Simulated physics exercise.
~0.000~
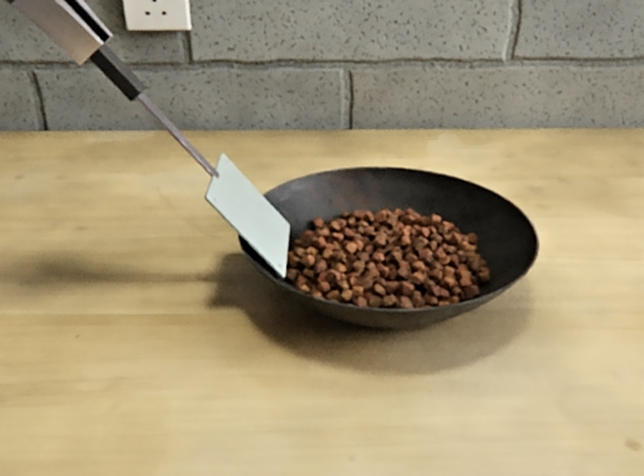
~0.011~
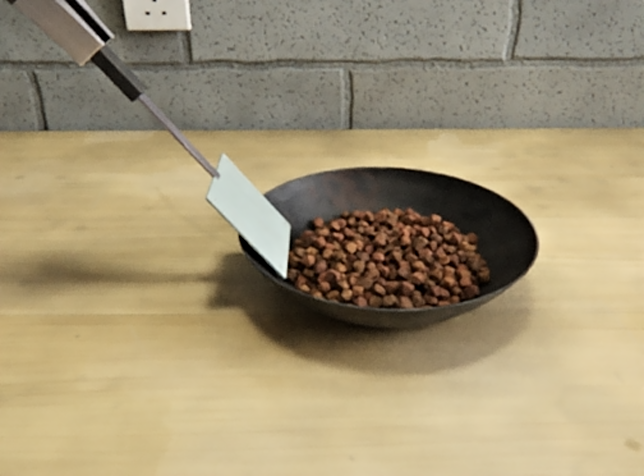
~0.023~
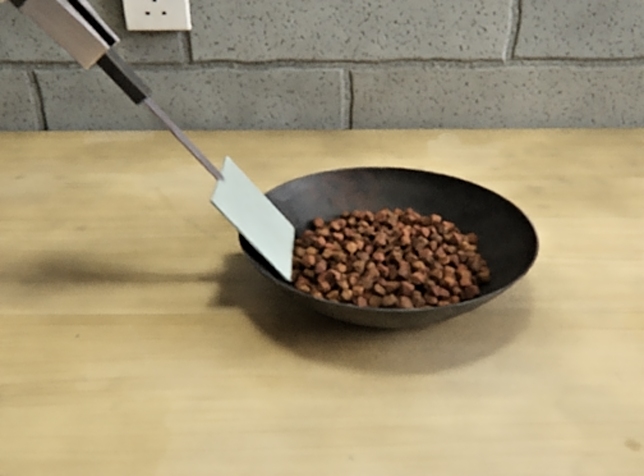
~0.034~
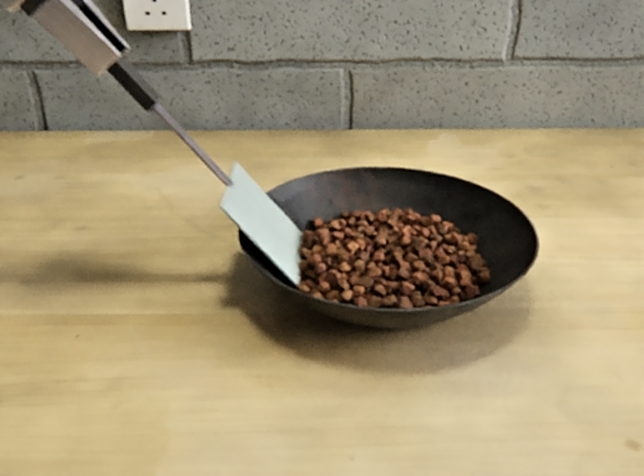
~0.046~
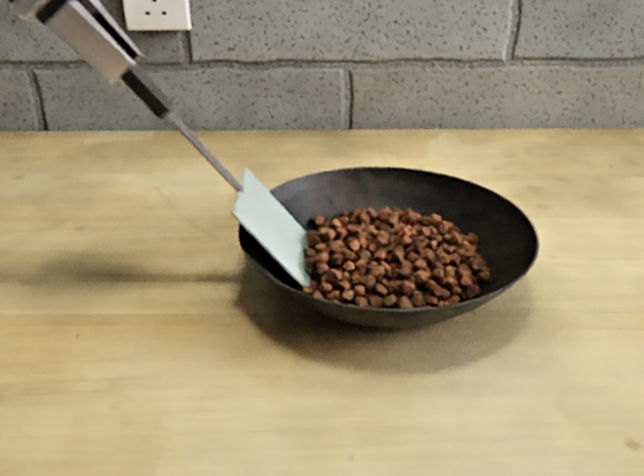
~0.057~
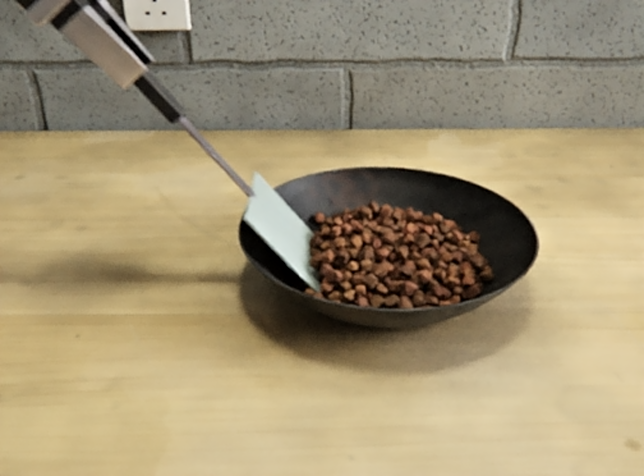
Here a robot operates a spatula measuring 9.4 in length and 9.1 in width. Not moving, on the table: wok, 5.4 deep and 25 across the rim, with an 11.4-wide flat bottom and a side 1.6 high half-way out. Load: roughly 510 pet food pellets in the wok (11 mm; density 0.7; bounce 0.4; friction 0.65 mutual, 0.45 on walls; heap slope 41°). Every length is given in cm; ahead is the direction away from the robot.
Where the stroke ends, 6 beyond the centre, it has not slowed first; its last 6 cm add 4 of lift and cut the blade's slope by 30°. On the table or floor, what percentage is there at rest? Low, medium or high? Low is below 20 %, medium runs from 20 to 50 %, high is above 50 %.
The share is low, below 20 %.
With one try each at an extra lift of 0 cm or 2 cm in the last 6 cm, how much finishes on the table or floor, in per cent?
I'd say close to 10 percent for the first and close to 10 percent for the second.
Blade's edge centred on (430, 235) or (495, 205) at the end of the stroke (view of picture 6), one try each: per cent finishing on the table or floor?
The two tries give near 0 and near 40 in a hundred.
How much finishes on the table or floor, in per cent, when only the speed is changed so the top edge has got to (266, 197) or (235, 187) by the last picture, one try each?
Roughly 25 per cent, then roughly 5 per cent.
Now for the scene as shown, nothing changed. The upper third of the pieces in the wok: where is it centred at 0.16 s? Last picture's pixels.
Centre: Approx. (453, 235) in the last view.
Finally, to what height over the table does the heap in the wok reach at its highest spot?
It reaches roughly 7.0 cm.
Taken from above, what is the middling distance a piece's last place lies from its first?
Some 5 cm.
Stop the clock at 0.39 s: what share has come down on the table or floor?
It works out to about 10 in a hundred.
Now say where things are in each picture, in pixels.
The first picture shows spatula top edge at (214, 174), sloping 52°; upper third of the load around (387, 251), from x 290 to 485, top at y 215; 510 in the wok.
The second picture shows spatula top edge at (215, 174), sloping 52°; upper third of the load around (387, 251), from x 290 to 485, top at y 215.
The third picture shows spatula top edge at (219, 177), sloping 52°; upper third of the load around (387, 251), from x 290 to 485, top at y 215.
The fourth picture shows spatula top edge at (228, 183), sloping 52°; upper third of the load around (385, 251), from x 290 to 485, top at y 215.
The fifth picture shows spatula top edge at (239, 189), sloping 52°; upper third of the load around (383, 249), from x 295 to 485, top at y 210.
The sixth picture shows spatula top edge at (250, 194), sloping 52°; upper third of the load around (387, 248), from x 295 to 485, top at y 205; 510 in the wok.
After 0.11 s, sloping 52°, highest piece 7 above the table; 510 in the wok.
After 0.16 s, sloping 40°, highest piece 12 above the table; 507 in the wok, 3 on the blade or in flight.
After 0.39 s, sloping 22°, highest piece 7 above the table; 445 in the wok, 59 on the table or floor, 6 on the blade or in flight.
After 1.44 s, sloping 22°, highest piece 7 above the table; 443 in the wok, 67 on the table or floor.
At rest, 443 in the wok, 67 on the table or floor. That is 13 % on the table or floor.
